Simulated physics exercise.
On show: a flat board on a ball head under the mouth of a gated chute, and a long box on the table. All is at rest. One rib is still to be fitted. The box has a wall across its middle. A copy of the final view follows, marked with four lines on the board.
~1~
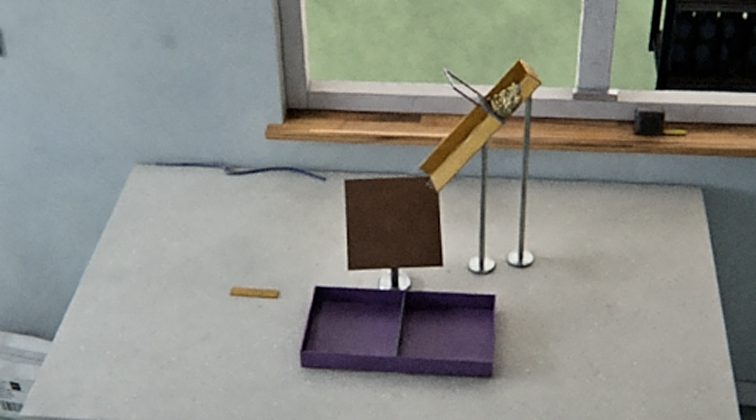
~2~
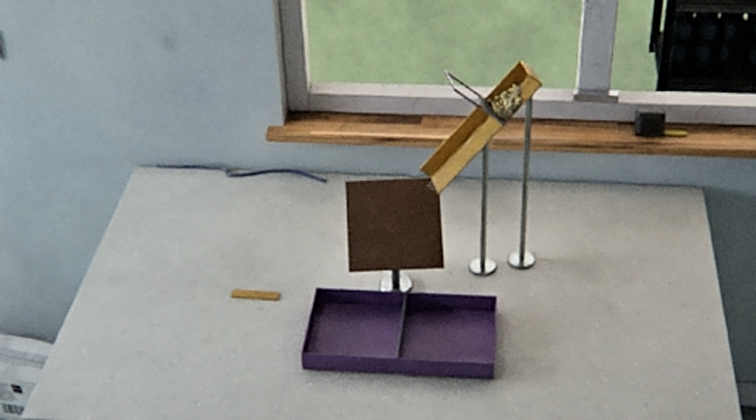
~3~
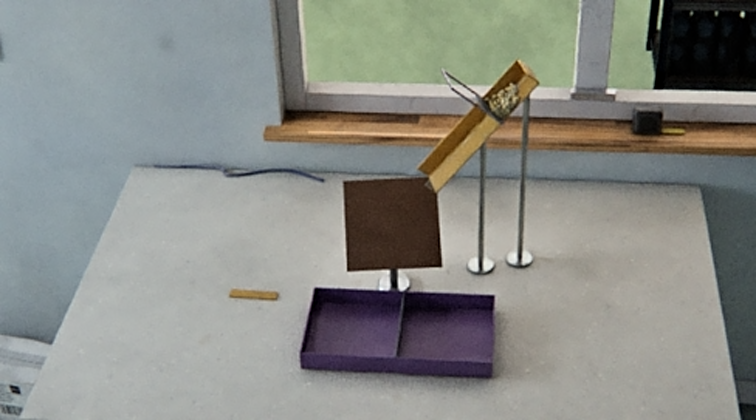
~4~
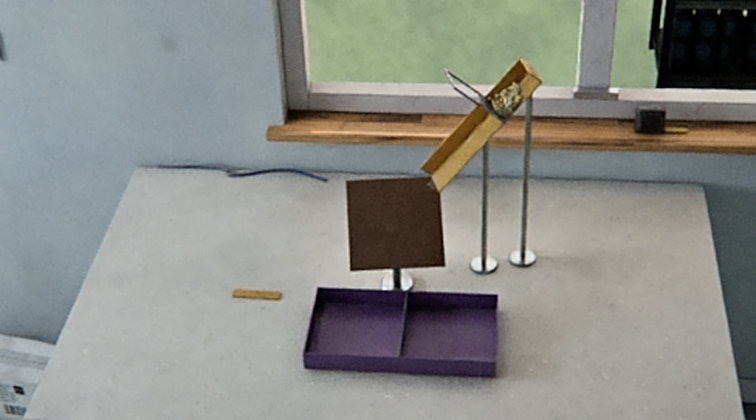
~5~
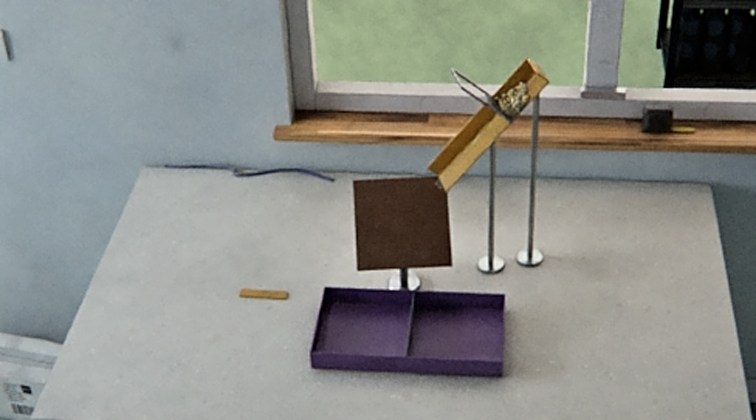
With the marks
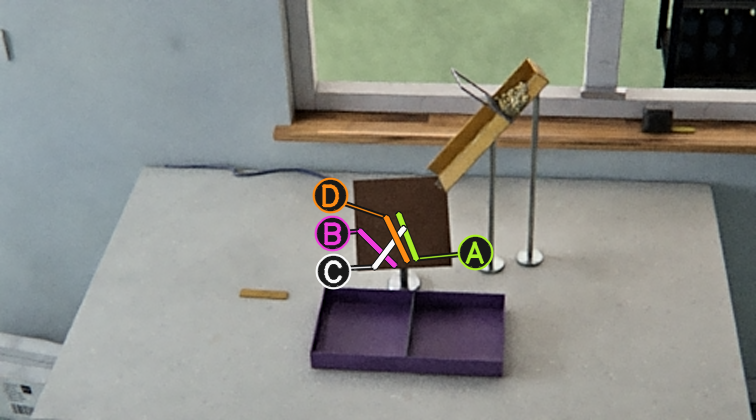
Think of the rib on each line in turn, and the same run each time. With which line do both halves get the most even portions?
B beats the others.
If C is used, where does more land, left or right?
Left.
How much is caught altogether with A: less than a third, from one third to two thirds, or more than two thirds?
Line A gives more than two thirds.
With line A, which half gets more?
The right half.
On the marked copy, line A from (398, 214) to (416, 258); line B from (360, 231) to (394, 265); line C from (403, 228) to (374, 266); line D from (386, 217) to (407, 260).
With A, of what is caught, about a tenth in the left half, the larger part in the right.
With B, of what is caught, roughly half in the left half, roughly half in the right.
With C, of what is caught, the larger part in the left half, roughly a quarter in the right.
With D, of what is caught, about a tenth in the left half, almost all in the right.
